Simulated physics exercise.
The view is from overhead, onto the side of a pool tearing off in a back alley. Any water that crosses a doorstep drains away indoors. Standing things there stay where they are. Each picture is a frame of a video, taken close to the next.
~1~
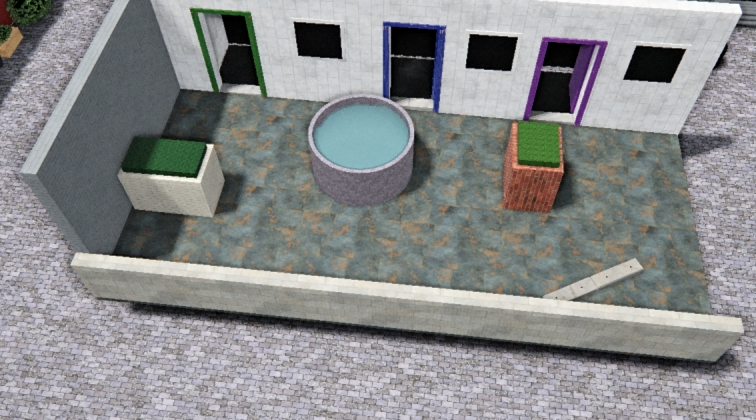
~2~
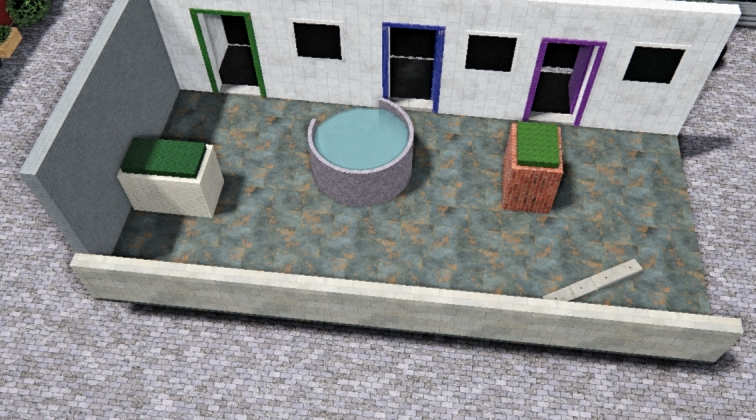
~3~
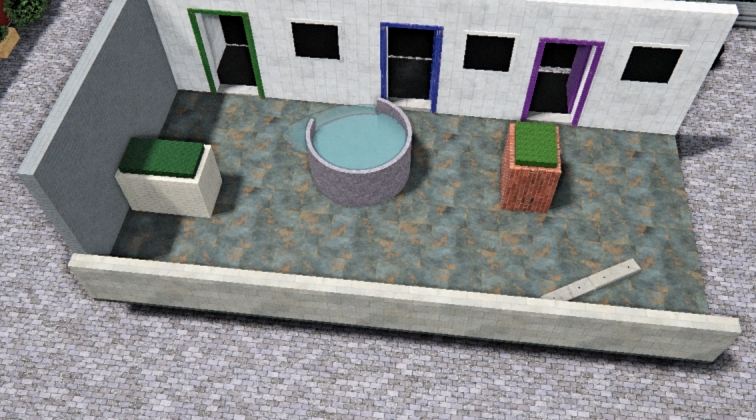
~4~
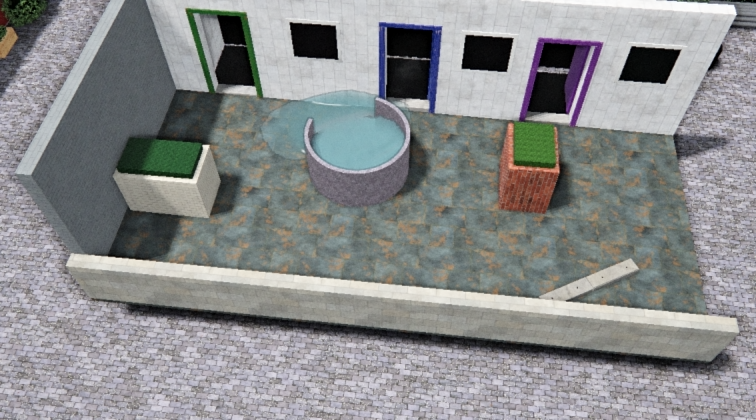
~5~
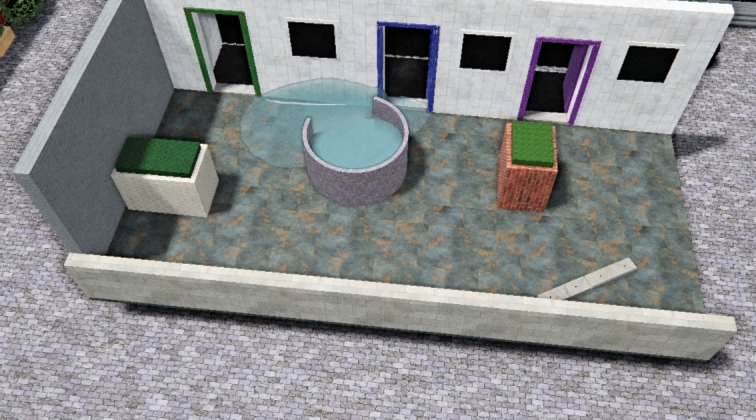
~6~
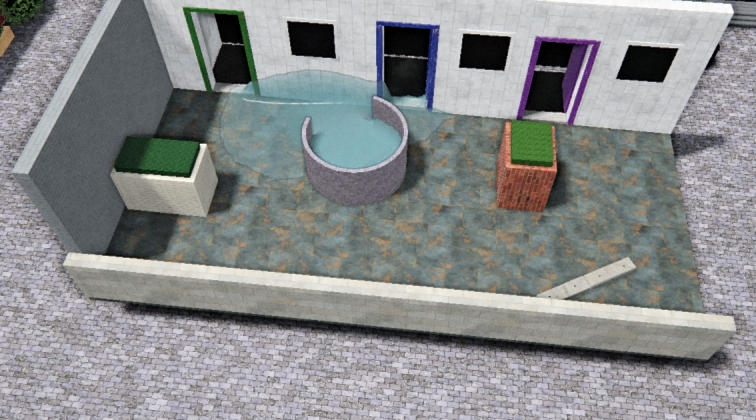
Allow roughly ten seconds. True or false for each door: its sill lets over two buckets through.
The blue door true; the green door true; the purple door false.
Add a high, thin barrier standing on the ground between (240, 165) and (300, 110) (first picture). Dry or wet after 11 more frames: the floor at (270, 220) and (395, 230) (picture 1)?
Result by location - first soaked, second parched.
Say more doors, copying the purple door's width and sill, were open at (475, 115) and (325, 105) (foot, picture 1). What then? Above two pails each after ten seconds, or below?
In order: Falls short; overshoots.
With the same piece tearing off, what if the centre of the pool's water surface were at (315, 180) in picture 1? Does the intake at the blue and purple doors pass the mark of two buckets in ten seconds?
Blue: Beneath; purple: Beneath.
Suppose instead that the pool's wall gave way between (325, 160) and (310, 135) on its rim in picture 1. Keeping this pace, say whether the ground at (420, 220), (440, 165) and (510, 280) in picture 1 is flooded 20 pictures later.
Going through them, the first would be still bare, the next still bare and the last still bare.
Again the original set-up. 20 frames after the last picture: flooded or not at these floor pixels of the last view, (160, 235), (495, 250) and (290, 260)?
Same order as asked: Dry as before; drenched; dry as before.
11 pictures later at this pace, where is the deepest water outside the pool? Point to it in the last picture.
I'd say near (151, 168).
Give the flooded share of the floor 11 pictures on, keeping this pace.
About 35 per cent.
A moment on, water covers 20 % of the floor; the blue door over two buckets in, the green door under two buckets in, the purple door wet at the sill, nothing in.
Next, water covers 35 % of the floor; the blue door over two buckets in, the green door over two buckets in, the purple door wet at the sill, nothing in.
Then, water covers 50 % of the floor; the blue door over two buckets in, the green door over two buckets in, the purple door wet at the sill, nothing in.
Later, water covers 65 % of the floor; the blue door over two buckets in, the green door far over two buckets in, the purple door wet at the sill, nothing in.
In the end, water covers 80 % of the floor; the blue door over two buckets in, the green door far over two buckets in, the purple door wet at the sill, nothing in.
